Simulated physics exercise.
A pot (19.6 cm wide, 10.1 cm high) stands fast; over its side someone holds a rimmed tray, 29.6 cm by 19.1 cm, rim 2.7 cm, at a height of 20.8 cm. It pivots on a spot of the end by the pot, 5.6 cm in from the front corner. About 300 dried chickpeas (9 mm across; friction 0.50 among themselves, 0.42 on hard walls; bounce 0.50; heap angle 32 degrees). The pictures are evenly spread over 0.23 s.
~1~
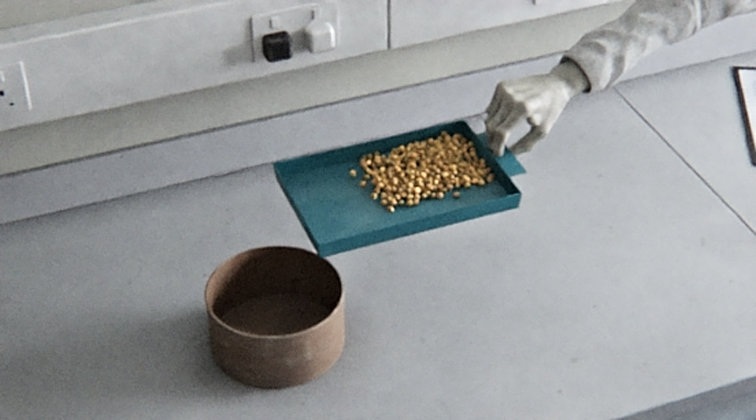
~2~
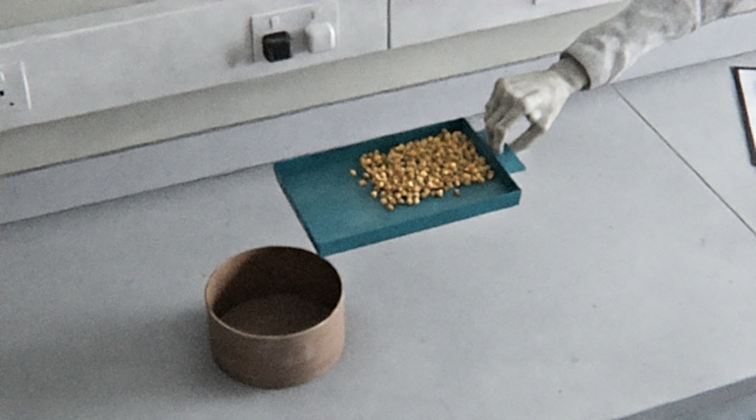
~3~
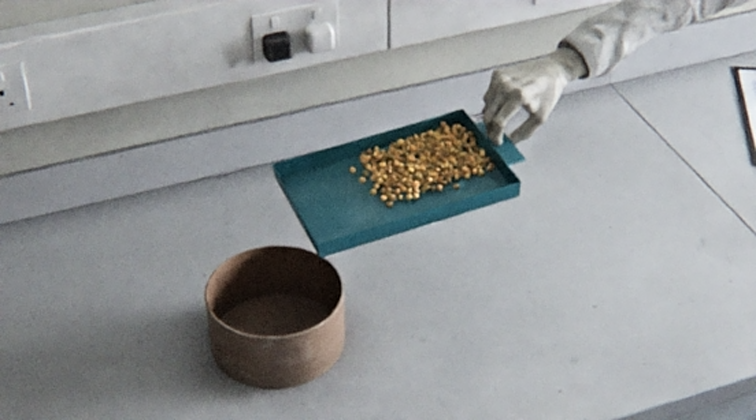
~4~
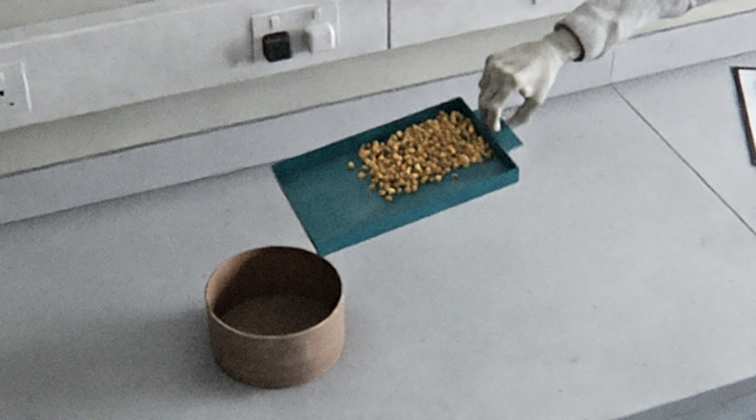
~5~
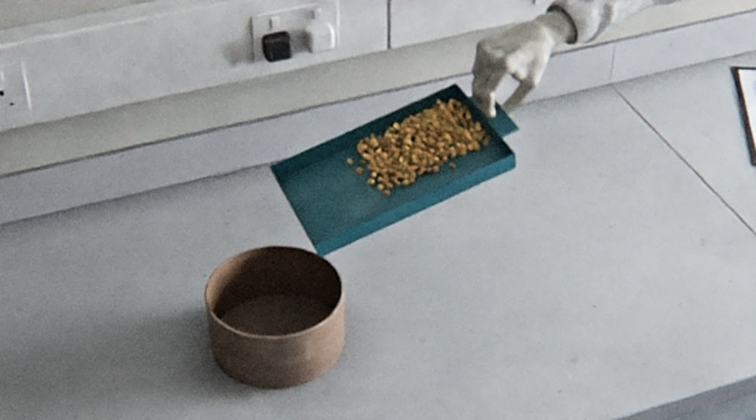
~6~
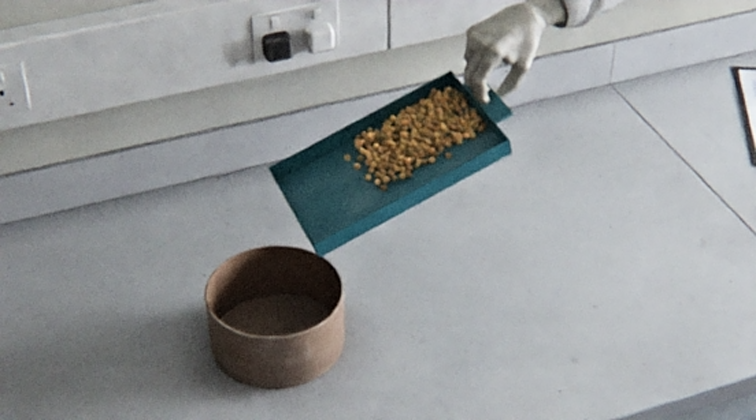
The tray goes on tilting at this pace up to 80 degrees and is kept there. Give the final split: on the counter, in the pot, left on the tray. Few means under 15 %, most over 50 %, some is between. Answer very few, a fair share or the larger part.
Counter: A fair share, pot: A fair share, tray: A fair share.
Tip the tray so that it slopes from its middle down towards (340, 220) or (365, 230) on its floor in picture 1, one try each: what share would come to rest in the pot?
Some 35 and 30 per cent.
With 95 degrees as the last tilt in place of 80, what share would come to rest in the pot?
Then about 60 per cent.
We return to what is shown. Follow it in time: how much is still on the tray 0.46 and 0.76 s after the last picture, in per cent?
In turn: 90, 40.
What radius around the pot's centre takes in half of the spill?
Roughly 22 cm.
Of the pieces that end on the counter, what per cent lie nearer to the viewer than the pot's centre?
Roughly 10 per cent.
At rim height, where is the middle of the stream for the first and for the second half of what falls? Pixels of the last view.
First near (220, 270), later near (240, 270).
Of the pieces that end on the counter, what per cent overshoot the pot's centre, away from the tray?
Some 100 per cent.
Then, 0.28 s after the last picture, tilt 50 degrees; the tray holds 100 %, the pot 0 %.
Then, 0.46 s after the last picture, tilt 70 degrees; the tray holds 90 %, the pot 0 %.
Then, 0.76 s after the last picture, tilt 80 degrees; the tray holds 40 %, the pot 30 %.
In the end, counter 25 %, pot 35 %, tray 40 %.
